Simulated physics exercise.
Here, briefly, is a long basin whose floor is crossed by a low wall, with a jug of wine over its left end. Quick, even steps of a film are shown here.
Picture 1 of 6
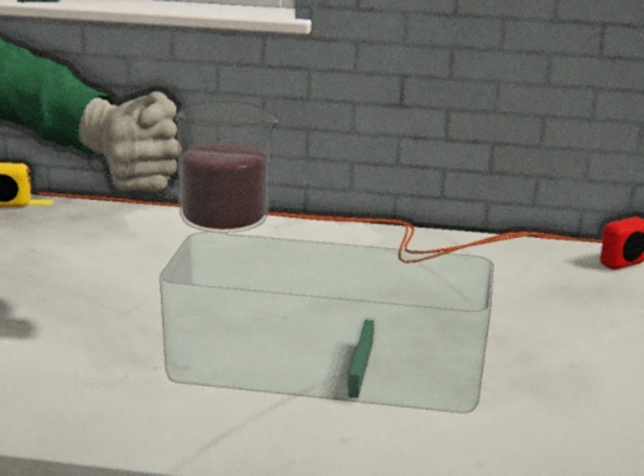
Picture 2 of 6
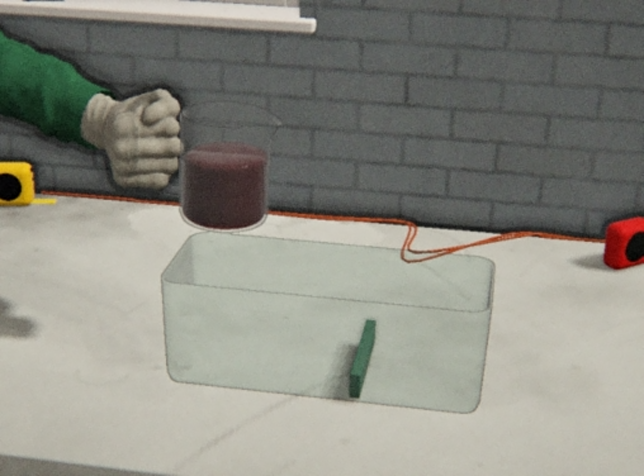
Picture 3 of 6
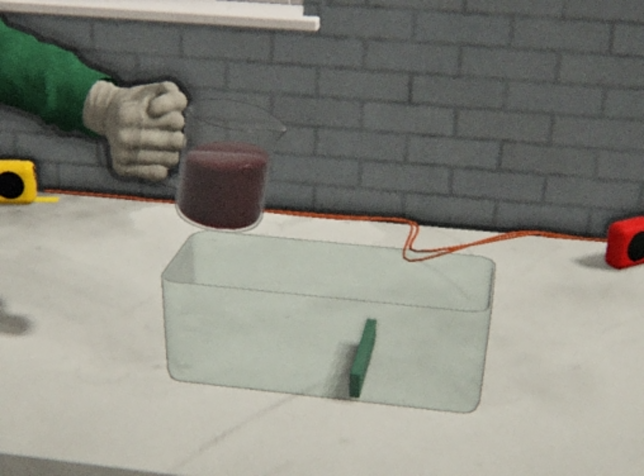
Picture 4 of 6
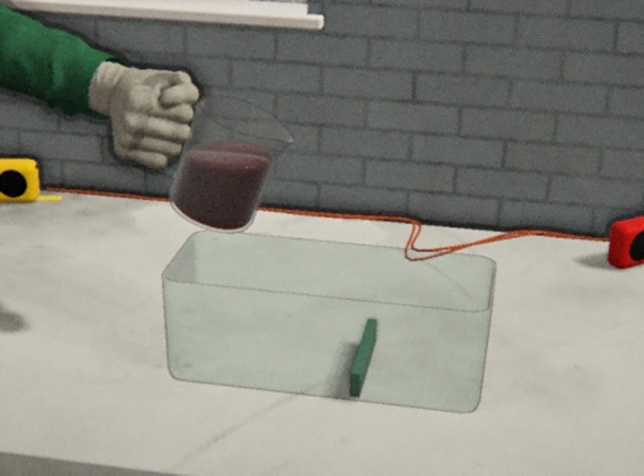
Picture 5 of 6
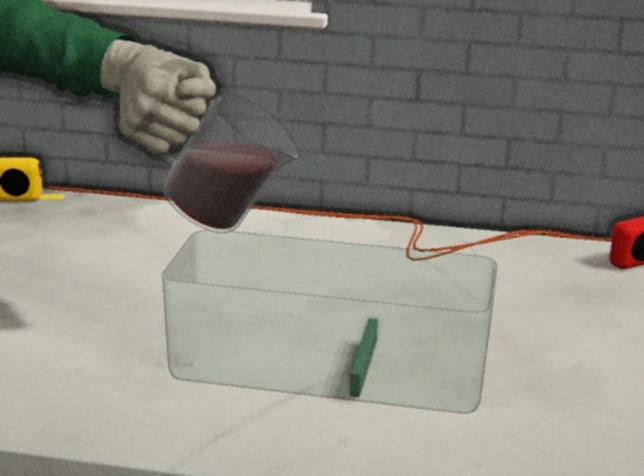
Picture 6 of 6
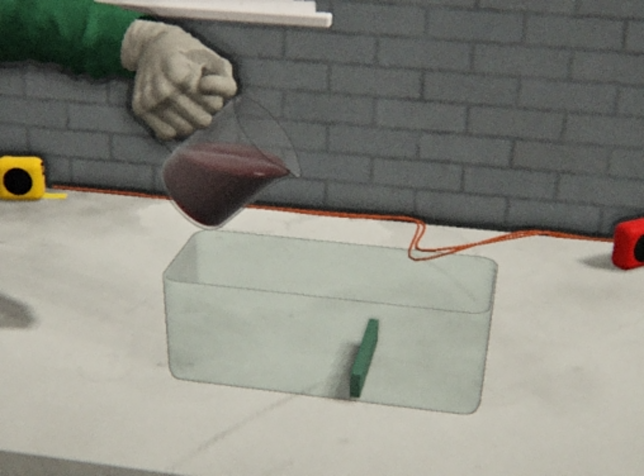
Above a long clear basin, a gloved hand steadily tilts a jug of wine rightward.
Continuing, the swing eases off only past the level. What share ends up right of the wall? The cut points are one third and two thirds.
Falls short of a third.
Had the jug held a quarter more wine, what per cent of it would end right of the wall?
Close to 10 per cent.
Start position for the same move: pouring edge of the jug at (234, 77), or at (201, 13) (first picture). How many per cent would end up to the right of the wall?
Result, first then second: About 15 % and about 20 %.
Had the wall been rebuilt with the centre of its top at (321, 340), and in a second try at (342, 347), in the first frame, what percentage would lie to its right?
With the first placement it is 75 %, with the second 20 %.
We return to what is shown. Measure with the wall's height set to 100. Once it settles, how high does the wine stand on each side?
The left reads 50 in a hundred and the right 10 in a hundred.
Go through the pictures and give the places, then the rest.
In the first frame, it leans 0°; its right rim is at (279, 120); the wine meets the walls at (185, 150) and (266, 156); the long basin's rim runs from (175, 257) to (491, 286); the wall's top is at (362, 347).
In the second frame, it leans 2°; its right rim is at (282, 122); the wine meets the walls at (186, 150) and (268, 157).
In the third frame, it leans 9°; its right rim is at (288, 129); the wine meets the walls at (187, 150) and (270, 156).
In the fourth frame, it leans 19°; its right rim is at (295, 140); the wine meets the walls at (187, 151) and (274, 157).
In the fifth frame, it leans 32°; its right rim is at (300, 156); the wine meets the walls at (180, 157) and (280, 161).
In the sixth frame, it leans 47°; its right rim is at (302, 175); the wine meets the walls at (170, 155) and (292, 167).
A moment on, the jug is tipped right over and 60 per cent is still to pour, 17 is left of the wall and 0 right of it.
Next, the jug is tipped right over and 14 per cent is still to pour, 74 is left of the wall and 2 right of it.
Then the jug is tipped right over and 1 per cent is still to pour, 89 is left of the wall and 7 right of it.
Later the jug is tipped right over and 0 per cent is still to pour, 89 is left of the wall and 9 right of it.
Finally, 89 per cent lies left of the wall, 9 right of it and 2 outside.
